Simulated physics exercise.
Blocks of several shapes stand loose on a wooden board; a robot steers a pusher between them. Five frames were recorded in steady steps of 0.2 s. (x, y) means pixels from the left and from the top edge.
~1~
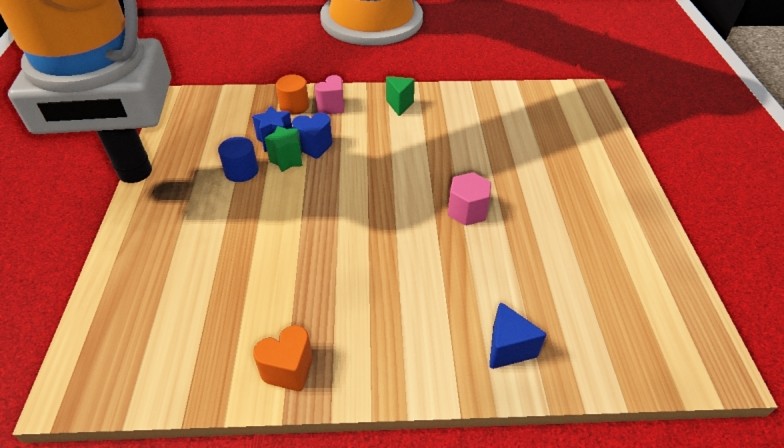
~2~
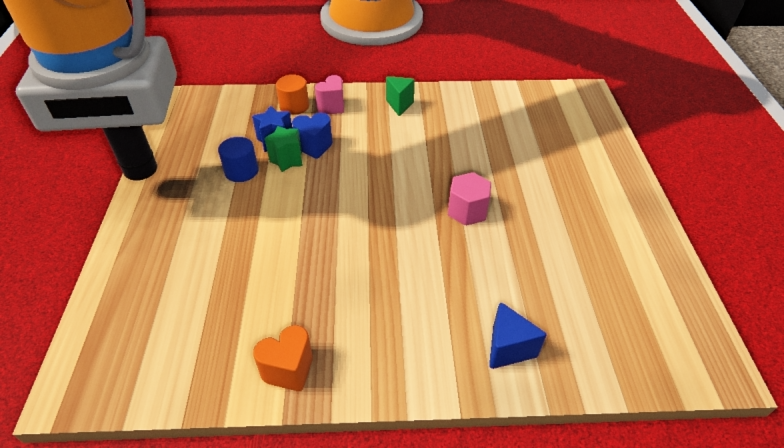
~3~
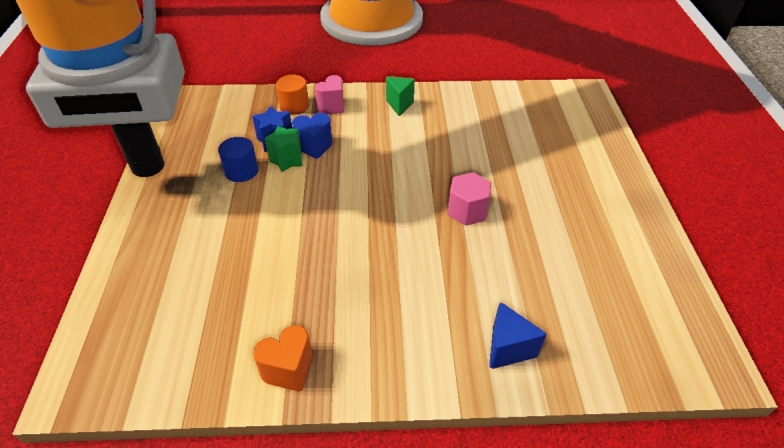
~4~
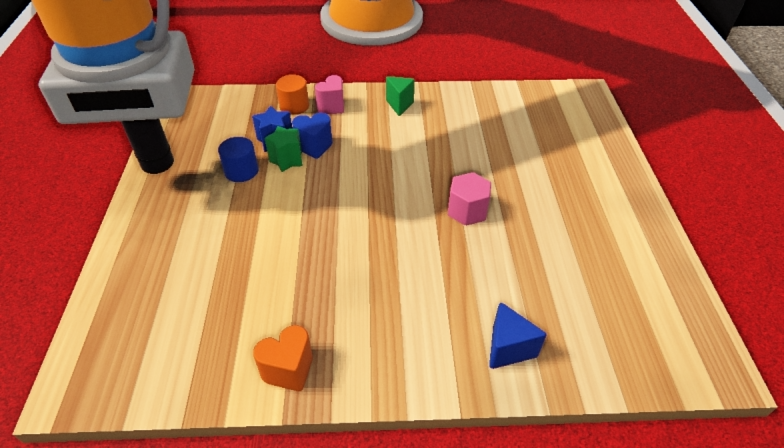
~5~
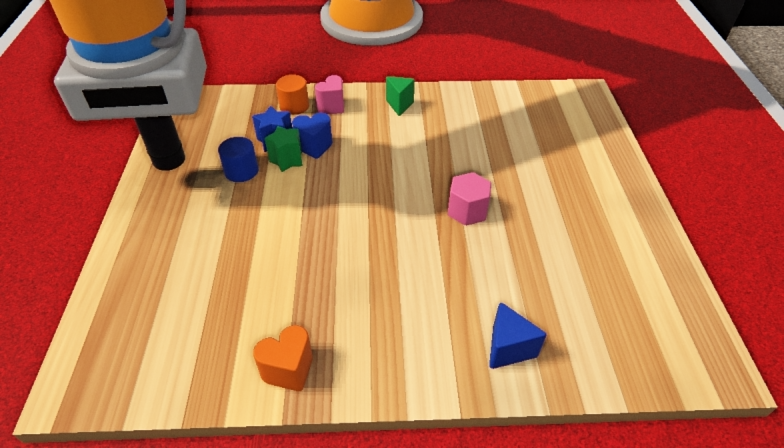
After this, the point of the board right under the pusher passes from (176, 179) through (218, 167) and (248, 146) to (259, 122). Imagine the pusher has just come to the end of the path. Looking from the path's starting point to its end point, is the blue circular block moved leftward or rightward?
It's pushed right.
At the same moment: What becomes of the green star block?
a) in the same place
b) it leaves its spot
It's b.
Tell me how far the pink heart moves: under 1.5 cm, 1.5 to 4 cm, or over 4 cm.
The pink heart moves under 1.5 cm.
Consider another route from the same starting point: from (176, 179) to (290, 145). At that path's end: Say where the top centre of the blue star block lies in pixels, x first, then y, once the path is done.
I predict (297, 105).
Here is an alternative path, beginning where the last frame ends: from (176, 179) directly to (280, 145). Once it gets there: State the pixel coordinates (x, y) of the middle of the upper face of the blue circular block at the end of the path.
If I read the scene right, the answer is (266, 146).
The first path, step by step. One third of the way, pusher (213, 149); blue circular block (244, 145).
Two thirds of the way, pusher (244, 128); blue circular block (256, 143); green star block (292, 137), turned 15° anticlockwise; blue heart (316, 121).
At the end, pusher (256, 104); blue circular block (256, 143); blue star block (278, 111), turned 45° clockwise; green star block (292, 137), turned 15° anticlockwise; blue heart (316, 121); pink heart in place.
